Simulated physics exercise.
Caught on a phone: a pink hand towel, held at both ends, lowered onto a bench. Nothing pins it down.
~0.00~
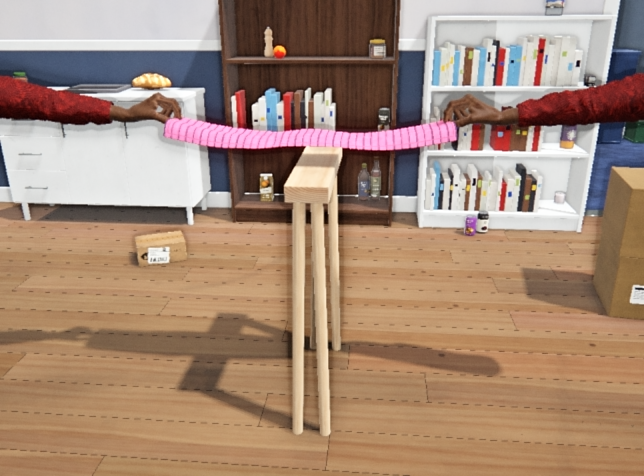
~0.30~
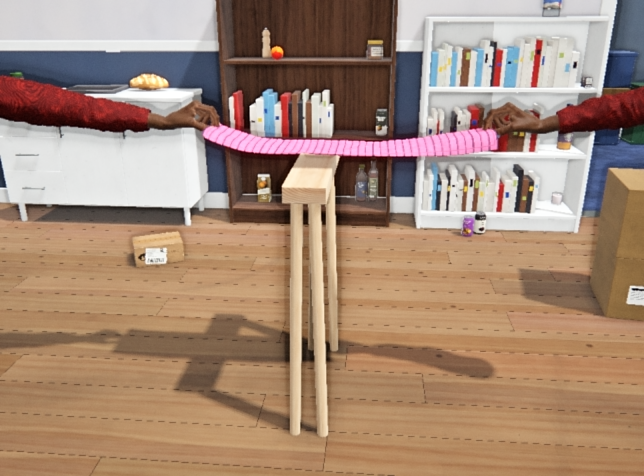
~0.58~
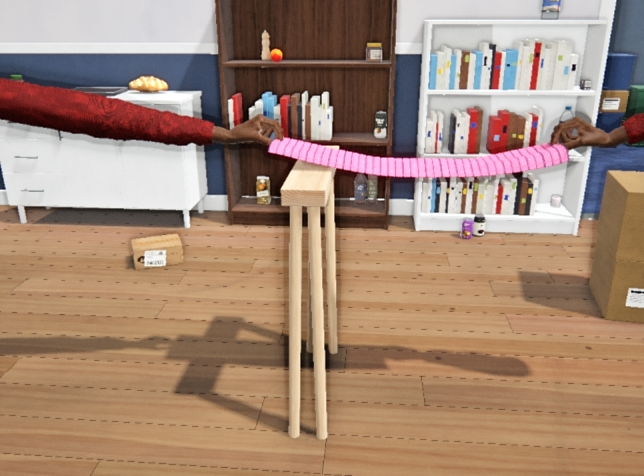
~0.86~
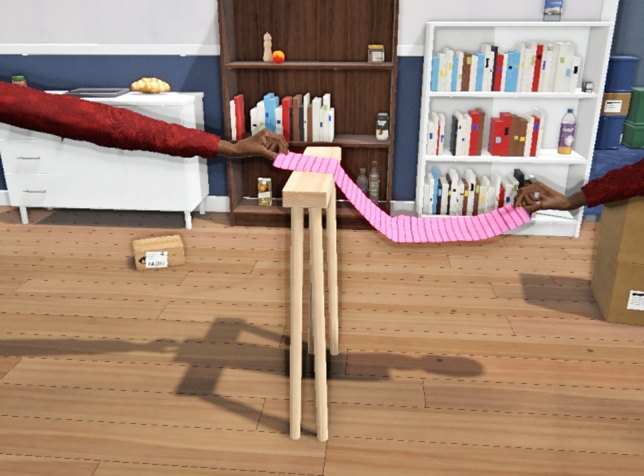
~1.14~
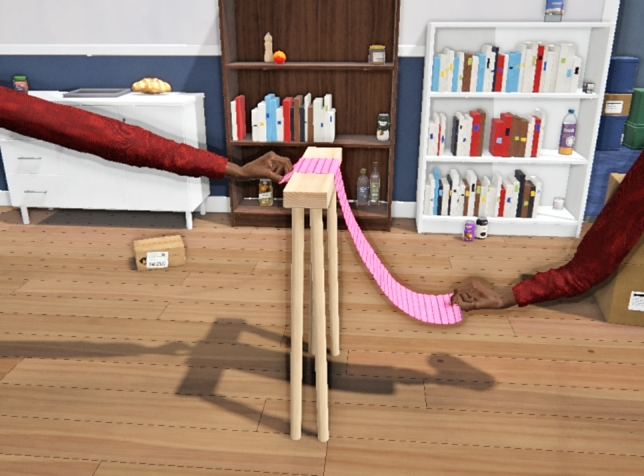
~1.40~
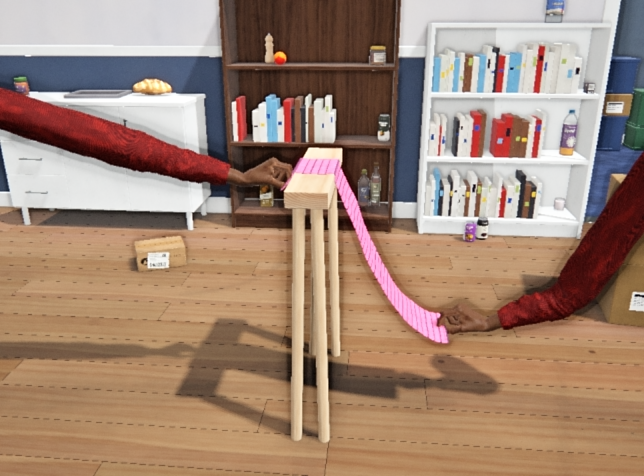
At the start, two hands stretch a pink towel level above a narrow wooden bench. The hands carry it to the right, then lower it so its left part rests across the bench top, while the right hand swings down and inward until most of the towel hangs on the right side, both ends still held.
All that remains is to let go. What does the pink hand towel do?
Outcome: The pink hand towel goes down on the right side.
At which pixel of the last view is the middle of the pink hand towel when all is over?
Close to (364, 392).
Around 1.64 s, hand towel sliding right.
Around 1.88 s, hand towel clear of the top and falling near (364, 362).
Around 2.12 s, hand towel in a heap on the floor near (364, 391).
Finally, hand towel in a heap on the floor near (364, 392). The pink hand towel is pulled rightwards.
